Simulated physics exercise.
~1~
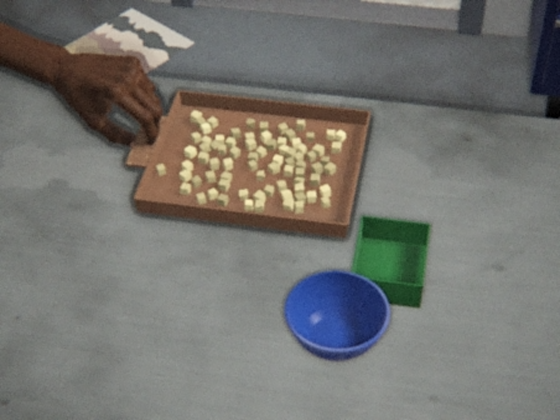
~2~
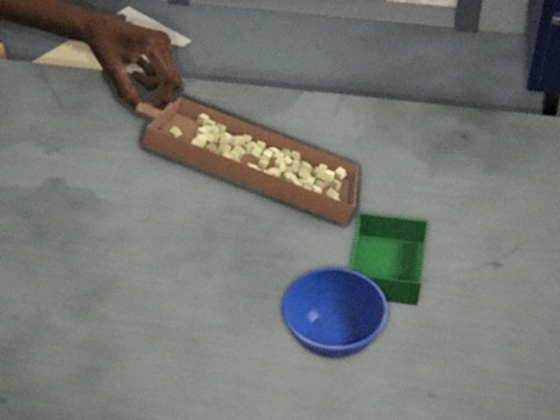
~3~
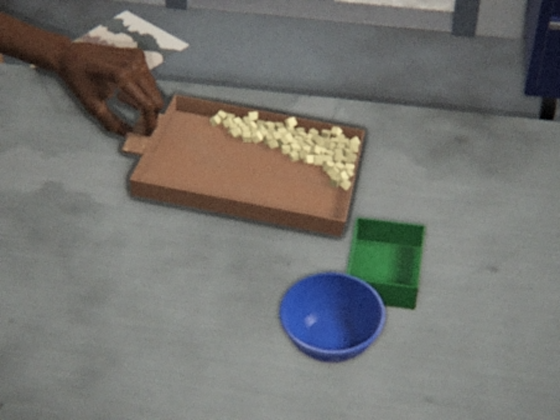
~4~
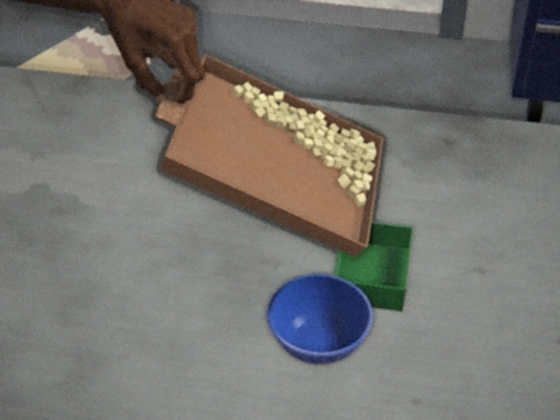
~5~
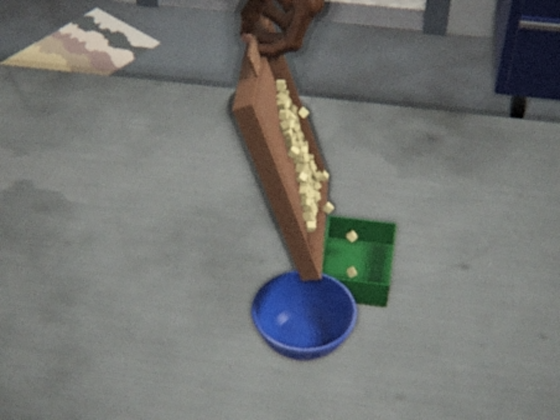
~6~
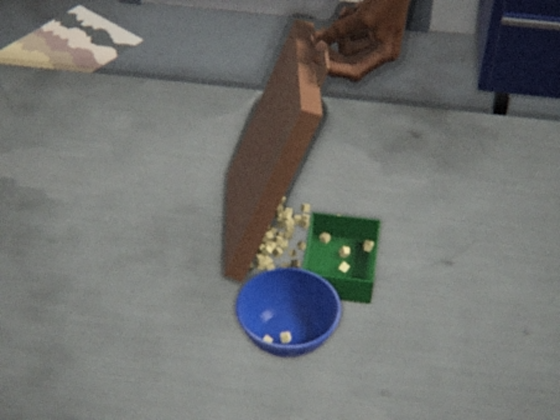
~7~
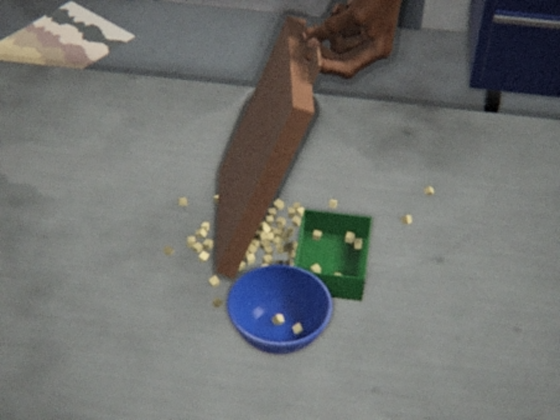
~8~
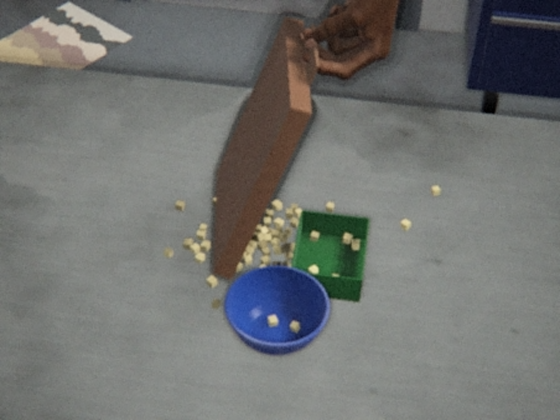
A hand tilts a brown tray, levels it, then tips most potato cubes onto the table.
